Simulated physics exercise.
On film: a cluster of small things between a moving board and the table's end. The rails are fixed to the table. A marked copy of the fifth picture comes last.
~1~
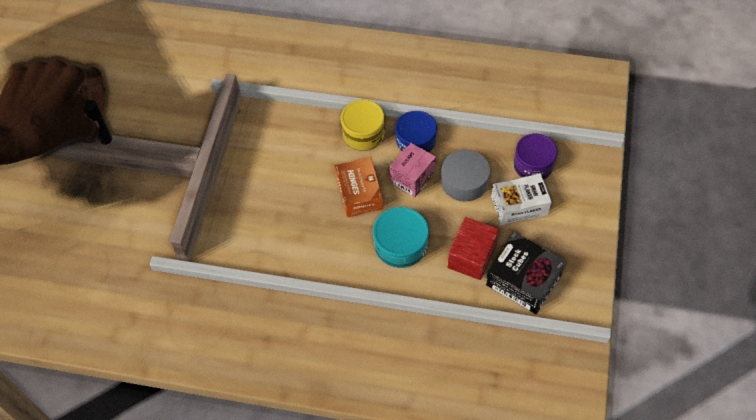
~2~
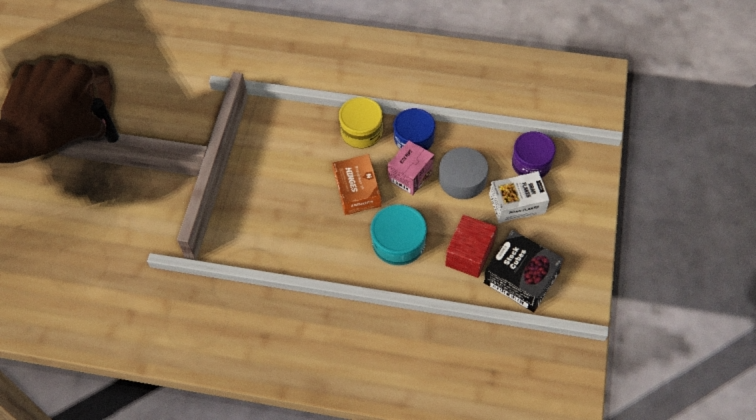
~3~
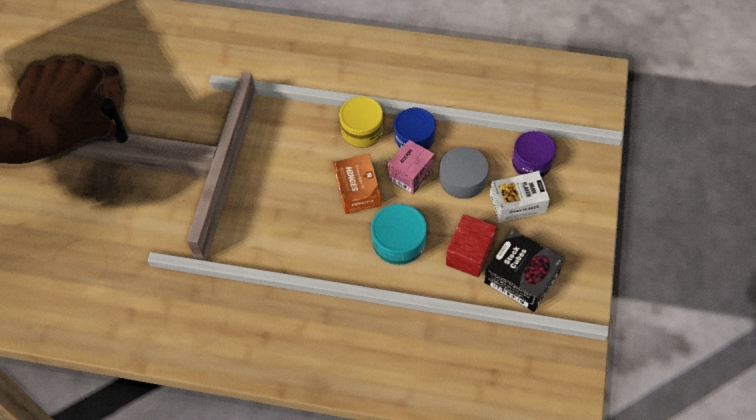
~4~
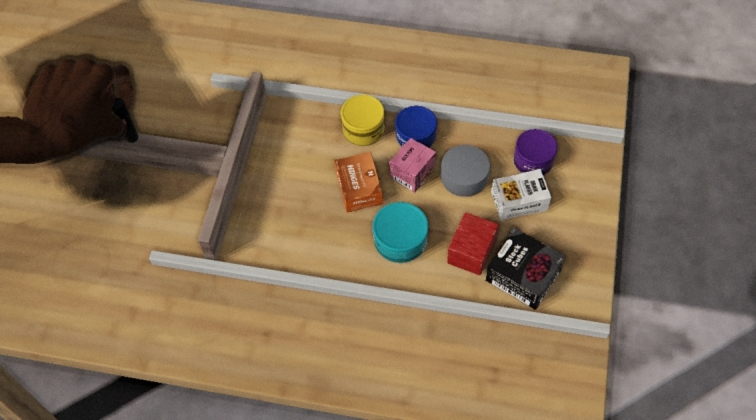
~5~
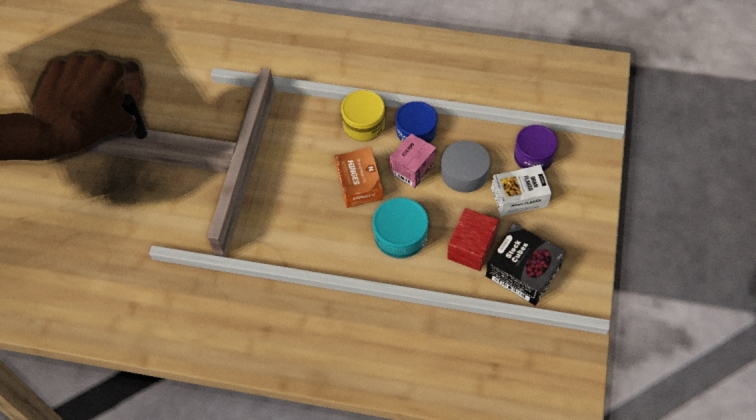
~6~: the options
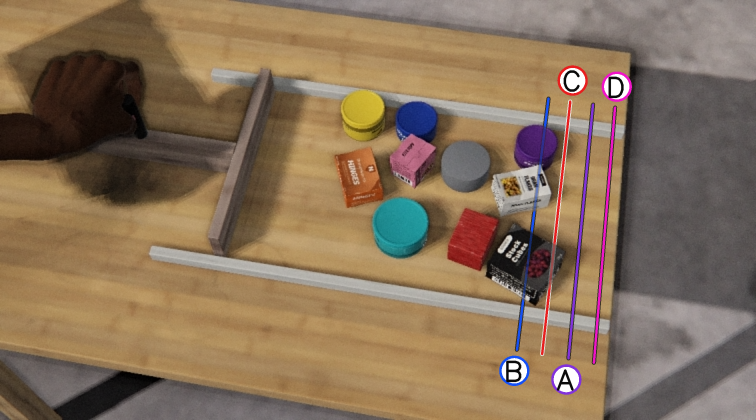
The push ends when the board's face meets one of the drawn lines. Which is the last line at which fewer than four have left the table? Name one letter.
It should halt at B.
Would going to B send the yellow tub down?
No.
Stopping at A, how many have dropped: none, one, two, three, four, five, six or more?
In all, six or more.
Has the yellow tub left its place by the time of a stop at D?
Yes.
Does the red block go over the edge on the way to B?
No.
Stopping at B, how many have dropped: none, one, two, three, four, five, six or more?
In all, three.
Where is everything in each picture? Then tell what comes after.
Board (205, 154); pink box (413, 170); orange box (359, 187), in the first frame.
Board (211, 152); white box (519, 197), in the second frame.
Board (221, 153); red block (472, 246), in the third frame.
Board (232, 152); grey pot (465, 171), in the fourth frame.
Board (241, 149); turquoise jar (401, 228); yellow tub (363, 116); pink box (413, 161), in the fifth frame.
On the marked copy, A at (582, 222); B at (534, 215); C at (557, 218); D at (605, 226).
With B. Early on, board (344, 164); blue tub (428, 126); yellow tub (387, 120).
Further on, board (448, 180); black box (565, 275); purple tub (578, 143).
At the end, board (533, 192); black box over the edge; purple tub over the edge; three fallen.
As for the rest, A drops six; C drops five; D drops ten.
